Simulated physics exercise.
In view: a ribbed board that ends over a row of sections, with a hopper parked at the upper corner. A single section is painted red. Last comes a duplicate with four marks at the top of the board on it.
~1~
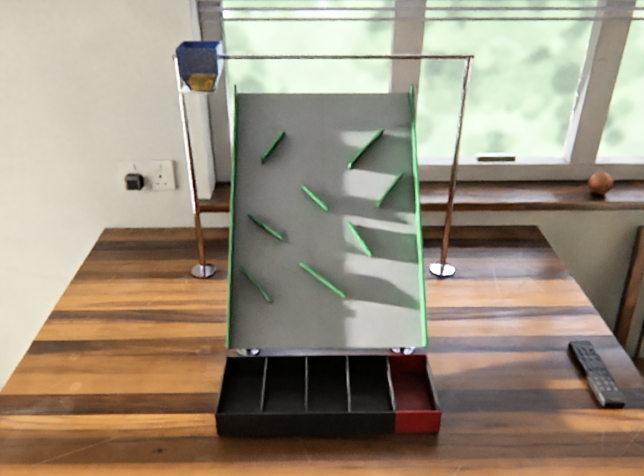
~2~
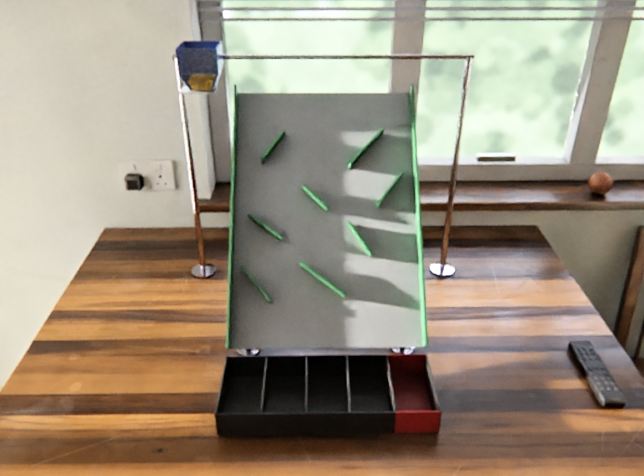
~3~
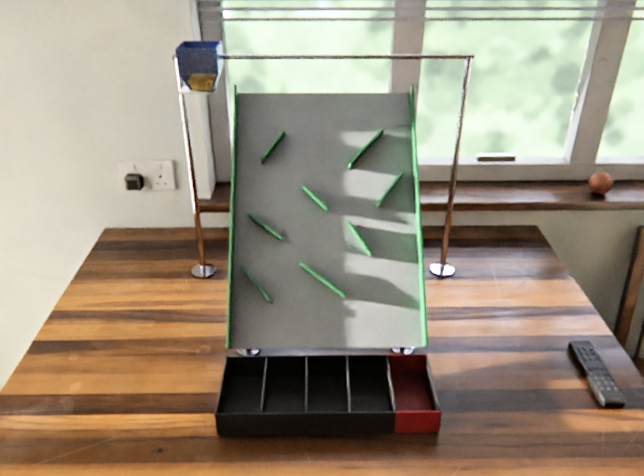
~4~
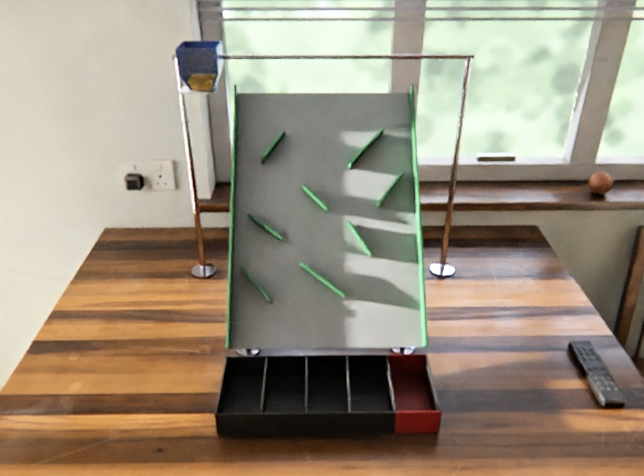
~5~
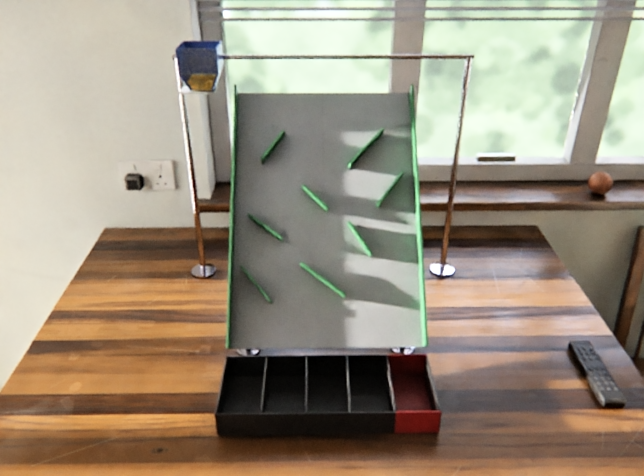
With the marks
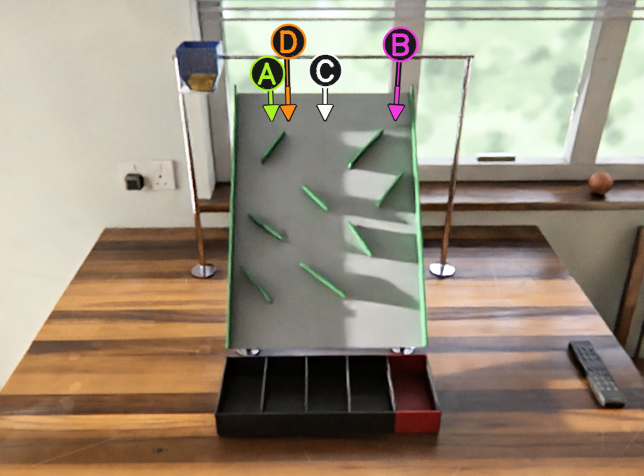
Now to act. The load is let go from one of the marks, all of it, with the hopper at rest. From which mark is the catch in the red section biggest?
Go for B.
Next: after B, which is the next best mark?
That is mark C.
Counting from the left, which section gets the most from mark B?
The fifth from the left.
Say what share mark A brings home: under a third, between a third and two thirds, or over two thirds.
Under a third.
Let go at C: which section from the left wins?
It is the fourth one.
On the marked copy, mark A meets the board at (271, 114); mark B meets the board at (395, 114); mark C meets the board at (325, 114); mark D meets the board at (288, 114).
If A is chosen, about a tenth in the red section, the larger part in other sections, about a tenth held on the board.
If B is chosen, almost all in the red section, about a tenth in other sections.
If C is chosen, roughly a third in the red section, roughly two thirds in other sections.
If D is chosen, about a tenth in the red section, the larger part in other sections, about a tenth outside the box.
